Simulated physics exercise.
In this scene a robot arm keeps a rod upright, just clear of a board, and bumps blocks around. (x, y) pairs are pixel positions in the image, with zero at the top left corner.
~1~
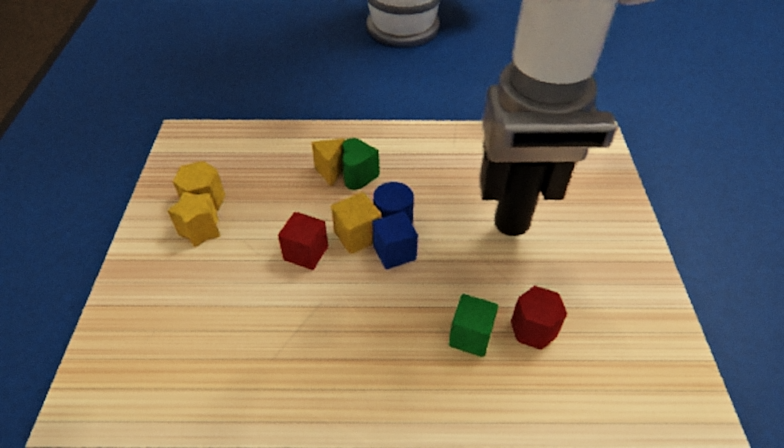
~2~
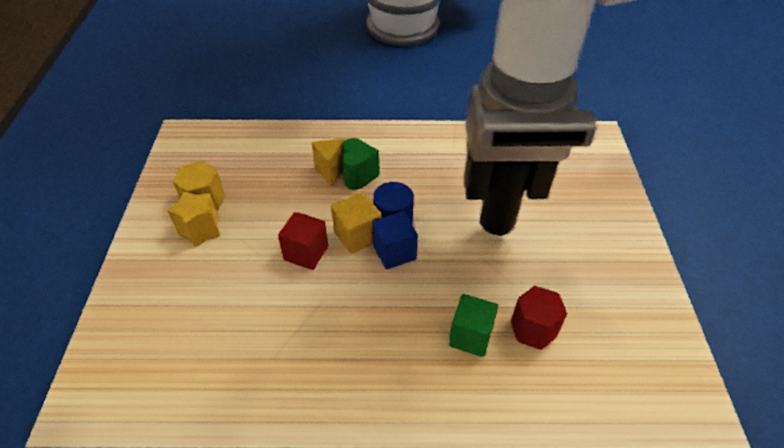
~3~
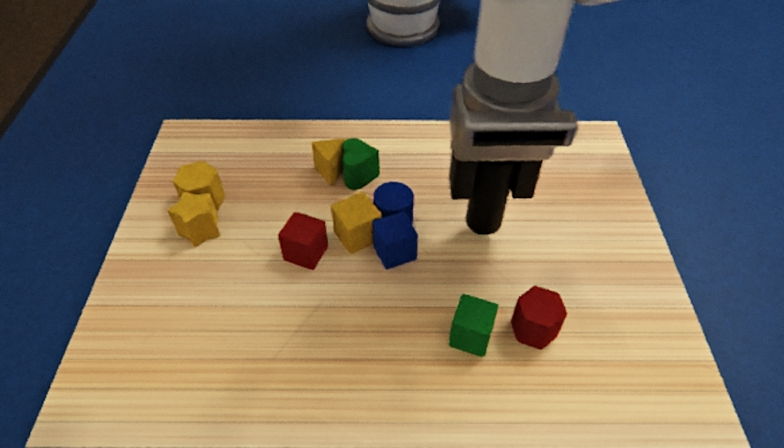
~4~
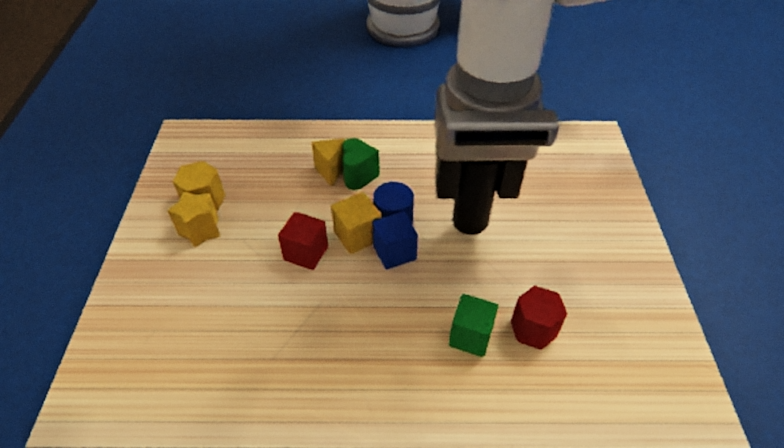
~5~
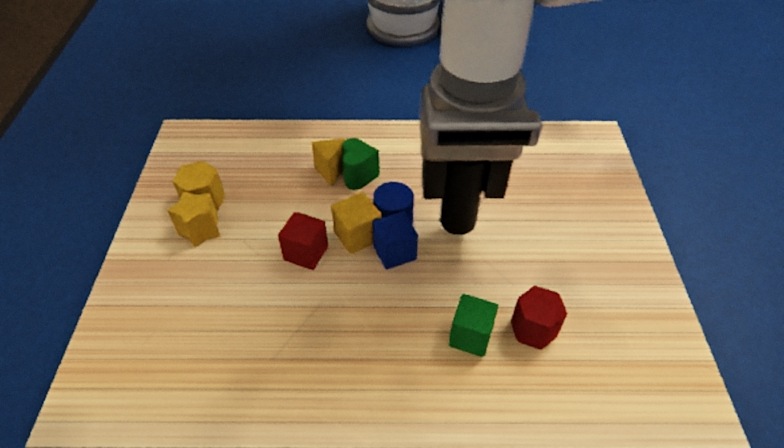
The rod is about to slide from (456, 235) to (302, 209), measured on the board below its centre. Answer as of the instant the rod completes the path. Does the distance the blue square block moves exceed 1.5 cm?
No - that is not the case.
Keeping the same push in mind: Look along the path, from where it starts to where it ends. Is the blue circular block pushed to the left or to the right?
Displaced right.
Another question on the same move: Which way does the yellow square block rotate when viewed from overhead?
The turn is anti-clockwise.
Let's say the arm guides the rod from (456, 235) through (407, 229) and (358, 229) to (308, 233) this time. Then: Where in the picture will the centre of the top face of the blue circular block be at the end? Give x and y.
I'd place it at (334, 178), taking the centre of its top.
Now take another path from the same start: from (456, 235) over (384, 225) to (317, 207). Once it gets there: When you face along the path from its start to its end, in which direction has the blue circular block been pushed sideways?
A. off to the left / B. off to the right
Choice B: Off to the right.
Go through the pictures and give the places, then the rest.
In the first frame, rod tip at (512, 224); block tops, red square block at (302, 228); yellow square block at (356, 210); blue circular block at (394, 195); blue square block at (395, 227).
In the second frame, rod at (497, 223); blocks unchanged.
In the third frame, rod at (483, 223); blocks unchanged.
In the fourth frame, rod at (470, 222); blocks unchanged.
In the fifth frame, rod at (458, 222); red square block at (302, 228); yellow square block at (356, 210); blue circular block at (394, 195); blue square block at (395, 227).
What follows on the original path. One third of the way, rod at (402, 213); red square block at (298, 230); yellow square block at (336, 211), turned 35° anticlockwise; blue circular block at (367, 188); blue square block at (389, 227), turned 25° anticlockwise.
Two thirds of the way, rod at (350, 204); red square block at (282, 238), turned 15° anticlockwise; yellow square block at (312, 211), turned 50° anticlockwise; blue circular block at (322, 173); blue square block at (384, 226), turned 50° anticlockwise.
At the end, rod at (299, 196); red square block at (274, 246), turned 30° anticlockwise; yellow square block at (279, 211), turned 105° anticlockwise; blue circular block at (292, 158); blue square block at (384, 226), turned 50° anticlockwise.
